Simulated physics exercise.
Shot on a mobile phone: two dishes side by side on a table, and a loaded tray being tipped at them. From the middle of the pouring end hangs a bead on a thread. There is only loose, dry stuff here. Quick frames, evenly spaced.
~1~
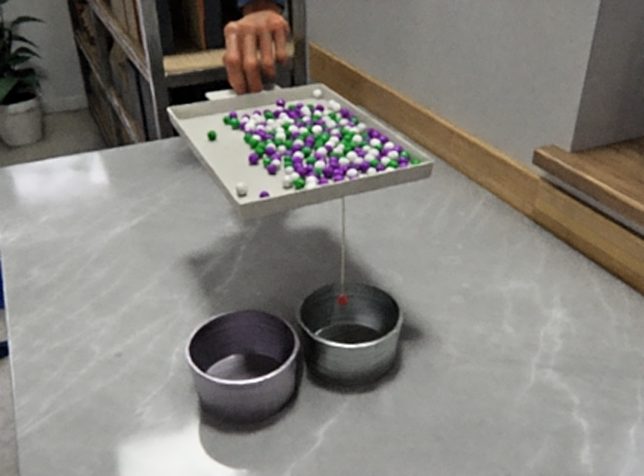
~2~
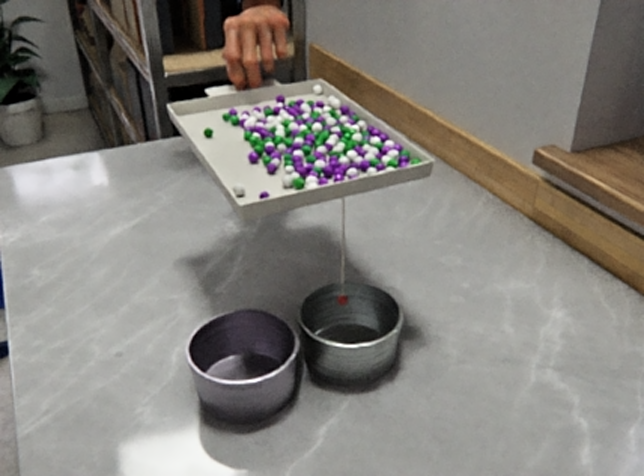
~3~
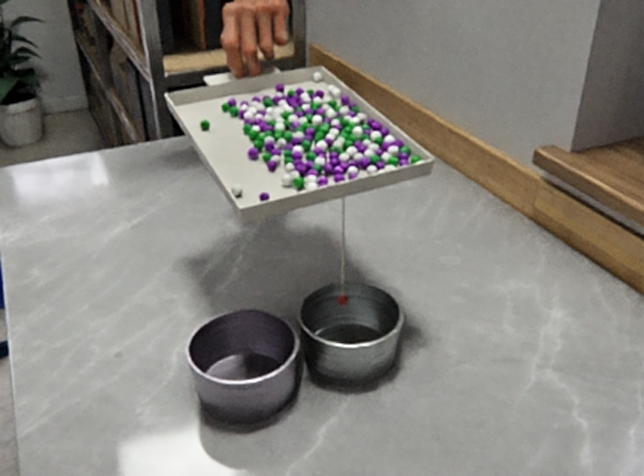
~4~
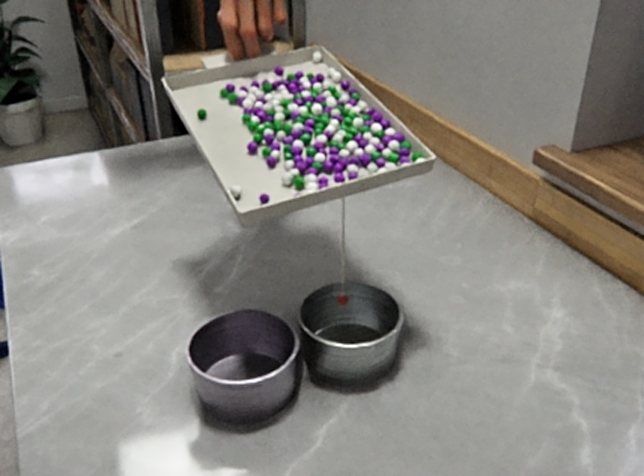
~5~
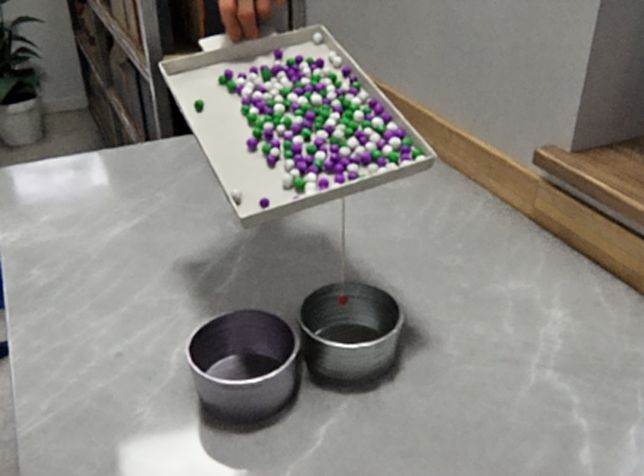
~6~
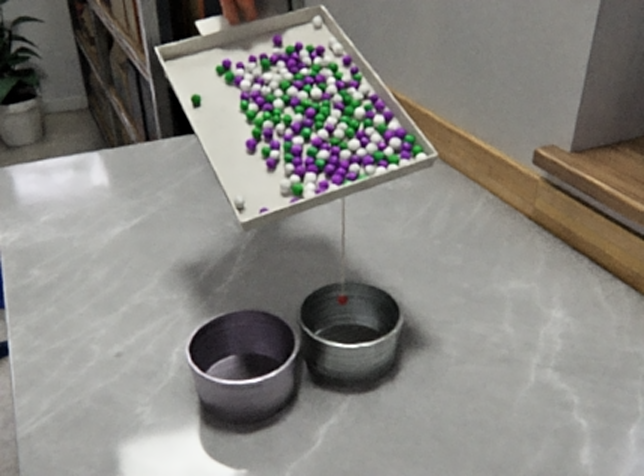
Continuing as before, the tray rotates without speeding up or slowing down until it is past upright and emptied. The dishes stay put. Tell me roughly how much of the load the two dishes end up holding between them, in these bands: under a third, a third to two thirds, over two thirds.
The share that ends up caught is one third to two thirds, I reckon.
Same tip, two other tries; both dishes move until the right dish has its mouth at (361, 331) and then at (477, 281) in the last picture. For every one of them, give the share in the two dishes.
First some 80, then 0 per cent.
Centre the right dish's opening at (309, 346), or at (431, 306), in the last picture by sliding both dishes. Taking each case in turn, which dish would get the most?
The first time round it's the one placed on the right, and the next time it's the one placed on the left.
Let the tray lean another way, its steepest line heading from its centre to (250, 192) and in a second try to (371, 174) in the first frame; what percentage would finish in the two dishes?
That comes to 90 per cent the first time and 10 per cent the second.
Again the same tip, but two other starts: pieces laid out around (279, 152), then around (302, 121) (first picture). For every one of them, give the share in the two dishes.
Estimate: 50 % first, 50 % second.
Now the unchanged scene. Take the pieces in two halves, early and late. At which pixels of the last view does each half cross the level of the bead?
Around (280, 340) and then (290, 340).
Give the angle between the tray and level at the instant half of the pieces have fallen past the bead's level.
The angle is around 100°.
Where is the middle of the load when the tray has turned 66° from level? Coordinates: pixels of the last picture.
At about (296, 165).
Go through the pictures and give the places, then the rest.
Corners of the pouring end at (241, 202) and (432, 161), level; middle of the load at (319, 144), round plastic beads; left dish at (263, 396); right dish at (373, 360); bead on its thread at (343, 300), in the first picture.
Corners of the pouring end at (242, 203) and (432, 160), level; middle of the load at (319, 142), in the second picture.
Corners of the pouring end at (242, 206) and (432, 159), tipped barely, lowest at the left corner; middle of the load at (319, 136), in the third picture.
Corners of the pouring end at (242, 211) and (433, 157), tipped a little, lowest at the left corner; middle of the load at (319, 128), in the fourth picture.
Corners of the pouring end at (242, 215) and (434, 155), tipped clearly, lowest at the left corner; middle of the load at (319, 121), in the fifth picture.
Corners of the pouring end at (243, 219) and (434, 153), tipped clearly, lowest at the left corner; middle of the load at (320, 119), nearly all on the move; left dish at (263, 396); right dish at (373, 360), in the sixth picture.
Soon, tray tipped steeply; nearly all on the tray; a stray few in the left dish; a small part in the air.
A while on, tray tipped past a quarter turn; about a quarter on the tray; about a quarter in the left dish; a stray few in the right dish; about a quarter outside both; about a quarter in the air.
Towards the end, tray tipped past a quarter turn; about half in the left dish; a stray few in the right dish; about half outside both; a stray few in the air.
Finally, tray tipped past a quarter turn; about half in the left dish; a stray few in the right dish; about half outside both; a stray few in the air.
